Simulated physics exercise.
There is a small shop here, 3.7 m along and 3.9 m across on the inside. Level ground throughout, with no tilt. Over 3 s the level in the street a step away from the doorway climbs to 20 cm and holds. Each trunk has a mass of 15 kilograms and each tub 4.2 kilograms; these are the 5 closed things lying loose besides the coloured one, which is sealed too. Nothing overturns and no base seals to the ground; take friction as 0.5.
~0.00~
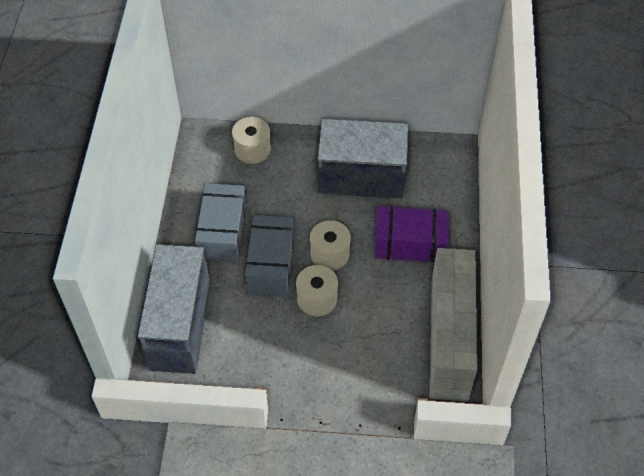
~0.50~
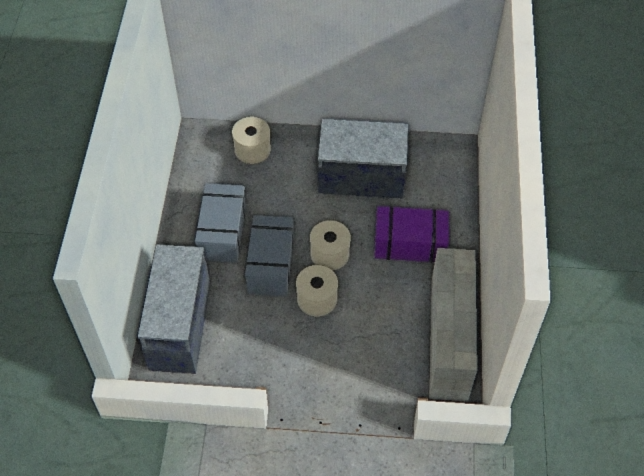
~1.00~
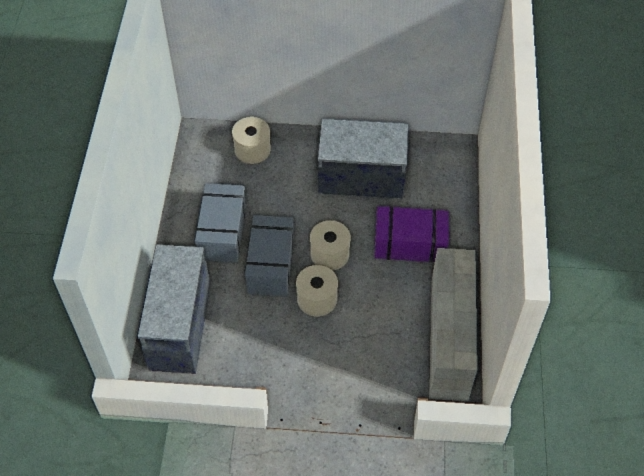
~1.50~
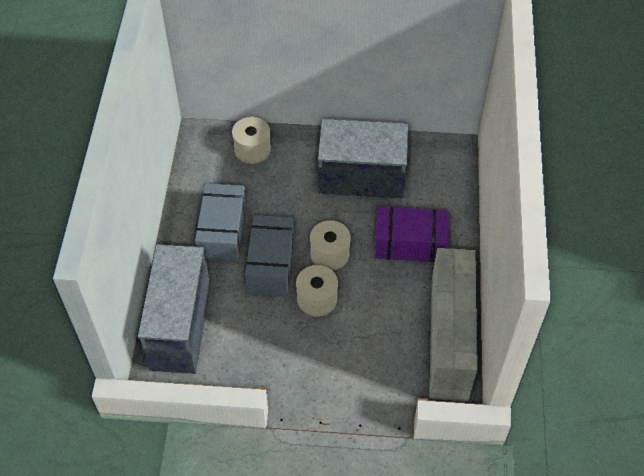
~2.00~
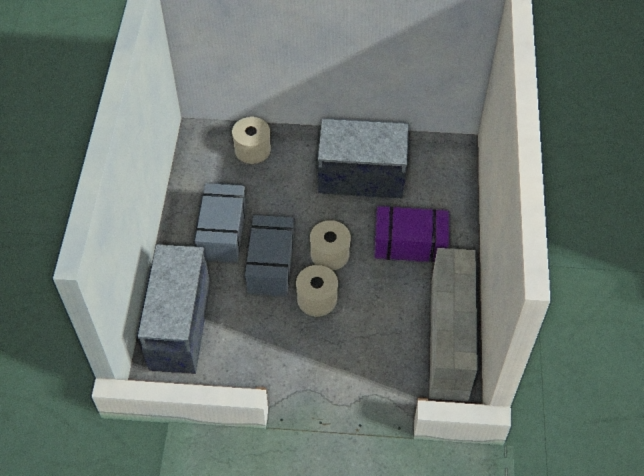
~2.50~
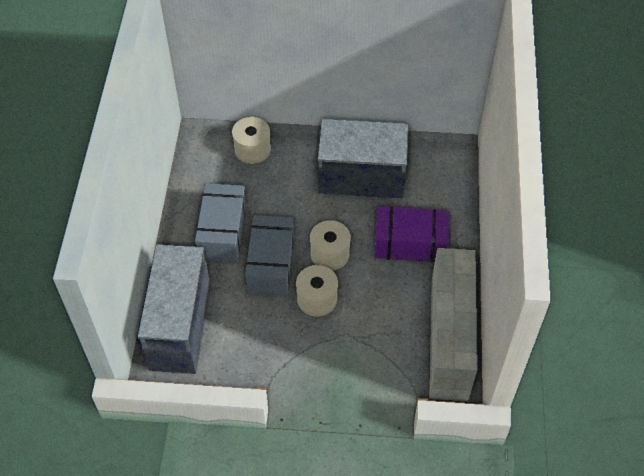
In a small shop holding a purple trunk, blocks and rolls, greenish water covered the ground outside, then crept through the front doorway in a thin, widening patch, while everything inside stayed still.
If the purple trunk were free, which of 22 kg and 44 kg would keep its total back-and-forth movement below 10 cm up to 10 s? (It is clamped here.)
Neither would.
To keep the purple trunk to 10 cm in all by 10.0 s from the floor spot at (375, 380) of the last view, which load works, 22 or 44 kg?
Outcome - failure with both.
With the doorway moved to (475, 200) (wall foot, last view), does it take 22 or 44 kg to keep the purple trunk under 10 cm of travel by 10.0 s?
For that position, nothing offered succeeds.
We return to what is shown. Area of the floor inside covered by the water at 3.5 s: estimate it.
Close to 3.5 m2, I'd say.
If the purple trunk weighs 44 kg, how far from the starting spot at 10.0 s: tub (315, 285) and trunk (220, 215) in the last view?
In turn: 250 cm, 60 cm.
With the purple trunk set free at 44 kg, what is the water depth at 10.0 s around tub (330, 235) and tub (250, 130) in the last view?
Depth approx. 17 cm / 17 cm.
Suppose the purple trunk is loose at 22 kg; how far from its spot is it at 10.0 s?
About 120 cm off its spot.
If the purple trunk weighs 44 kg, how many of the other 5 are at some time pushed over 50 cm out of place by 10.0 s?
I make that 5.
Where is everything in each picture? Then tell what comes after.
In the first picture, the purple trunk at (412, 225) rests on the ground; 0.0 m2 under water; 0 of 6 have shifted.
In the second picture, the purple trunk at (412, 225) rests on the ground; 0.0 m2 under water; 0 of 6 have shifted.
In the third picture, the purple trunk at (412, 225) rests on the ground; water covers 0.0 m2; 0 of 6 have shifted.
In the fourth picture, the purple trunk at (412, 225), on the bottom; 0.0 m2 under water; 0 of 6 have shifted.
In the fifth picture, the purple trunk at (412, 225) rests on the ground; water covers 0.2 m2; 0 of 6 have shifted.
In the sixth picture, the purple trunk at (412, 225), on the bottom; water covers 1.0 m2; 0 of 6 have shifted.
After 3.5 s the purple trunk would be 0 cm from its start with 22 kg and 0 cm from its start with 44 kg; 2 cm of water round it then.
After 4.5 s the purple trunk would be 40 cm from its start with 22 kg and 5 cm from its start with 44 kg; 7 cm of water round it then.
After 7.0 s the purple trunk would be 130 cm from its start with 22 kg and 34 cm from its start with 44 kg; 10 cm of water round it then.
After 10.0 s the purple trunk would be 127 cm from its start with 22 kg and 64 cm from its start with 44 kg; 14 cm of water round it then.
